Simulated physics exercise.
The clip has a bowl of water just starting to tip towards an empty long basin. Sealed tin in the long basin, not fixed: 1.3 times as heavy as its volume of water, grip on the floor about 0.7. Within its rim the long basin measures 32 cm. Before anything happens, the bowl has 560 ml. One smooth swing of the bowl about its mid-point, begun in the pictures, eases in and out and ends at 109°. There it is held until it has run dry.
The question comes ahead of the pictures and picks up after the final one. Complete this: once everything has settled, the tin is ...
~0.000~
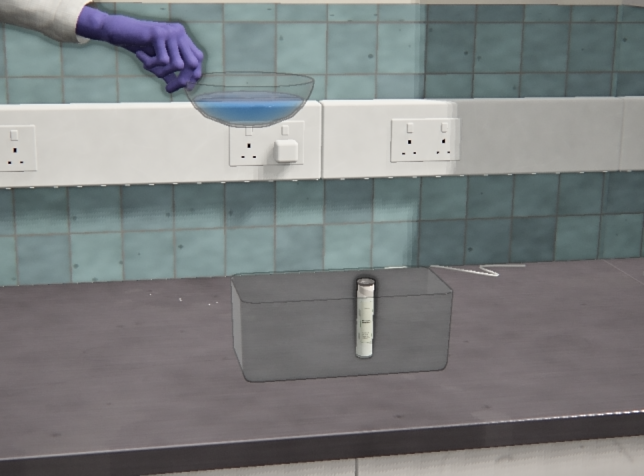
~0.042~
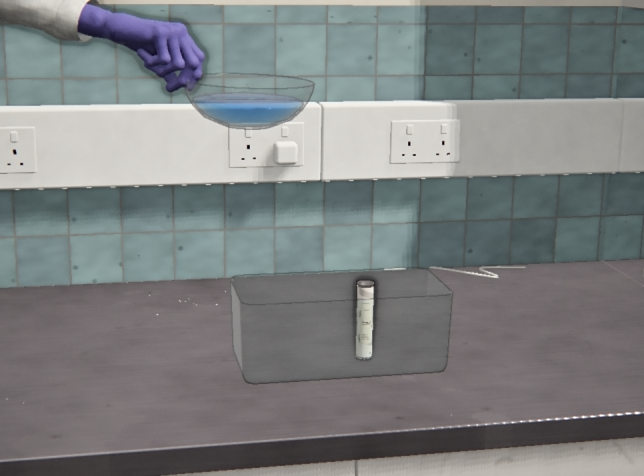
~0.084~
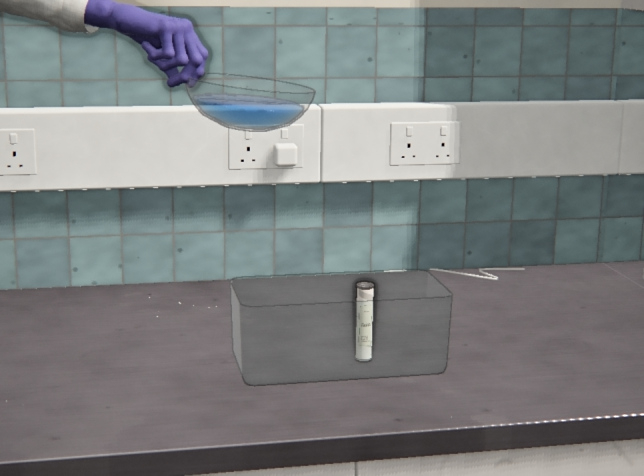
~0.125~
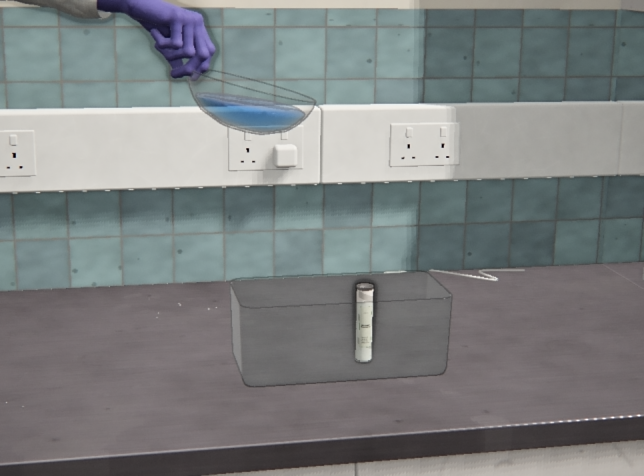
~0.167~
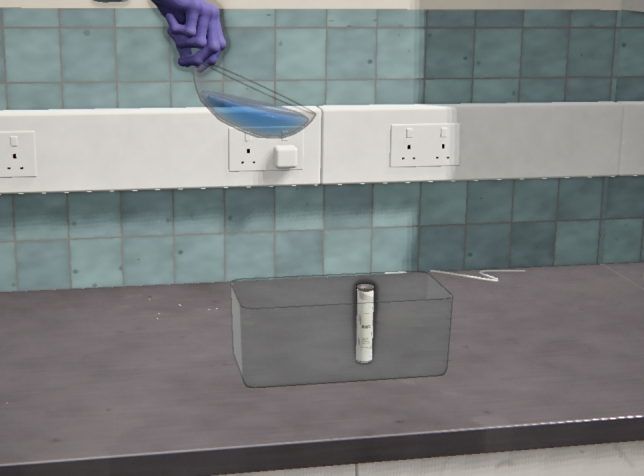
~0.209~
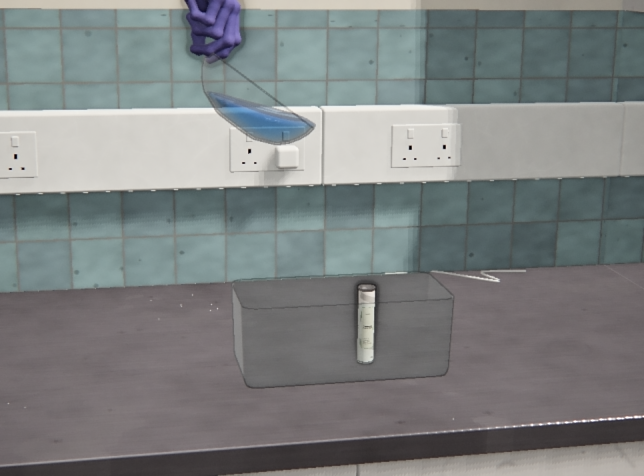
Once everything has settled, the tin is lying over.
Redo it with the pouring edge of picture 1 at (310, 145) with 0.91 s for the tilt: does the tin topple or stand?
Then the tin remains standing.
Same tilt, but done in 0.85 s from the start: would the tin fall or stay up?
Outcome - the tin remains standing.
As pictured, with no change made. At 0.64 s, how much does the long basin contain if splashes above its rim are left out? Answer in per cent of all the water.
I'd put it at roughly 94 per cent.
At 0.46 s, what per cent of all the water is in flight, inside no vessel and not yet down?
I'd put it at about 90 percent.
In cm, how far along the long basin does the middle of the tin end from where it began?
In the end the tin's centre has shifted about 5.5 centimetres.
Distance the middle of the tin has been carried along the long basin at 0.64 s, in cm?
Near 2 cm of travel.
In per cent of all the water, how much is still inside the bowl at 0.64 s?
Share remaining: Approx. 0 %.
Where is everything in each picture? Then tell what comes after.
It leans 0°; its right rim is at (313, 80); the water meets the walls at (191, 98) and (304, 97); the long basin's rim runs from (236, 290) to (441, 280); the tin's top is at (366, 285), in the first frame.
It leans 2°; its right rim is at (313, 83); the water meets the walls at (191, 99) and (304, 100), in the second frame.
It leans 7°; its right rim is at (314, 91); the water meets the walls at (192, 98) and (304, 104), in the third frame.
It leans 14°; its right rim is at (314, 101); the water meets the walls at (194, 96) and (302, 109), in the fourth frame.
It leans 25°; its right rim is at (314, 114); the water meets the walls at (199, 93) and (298, 113), in the fifth frame.
It leans 37°; its right rim is at (312, 128); the water meets the walls at (207, 93) and (302, 118); 1 per cent is over the edge, in the sixth frame.
After 0.46 s the tilt is 104° and 0 per cent is still to pour; the tin stands where it began.
After 0.64 s the tilt is 109° and 0 per cent is still to pour; the tin stands 2 cm from where it began.
After 0.82 s the tilt is 109° and 0 per cent is still to pour; the tin leans 5°.
After 1.03 s the tilt is 109° and 0 per cent is still to pour; the tin leans 21°.
In the end the tin lies on its side.
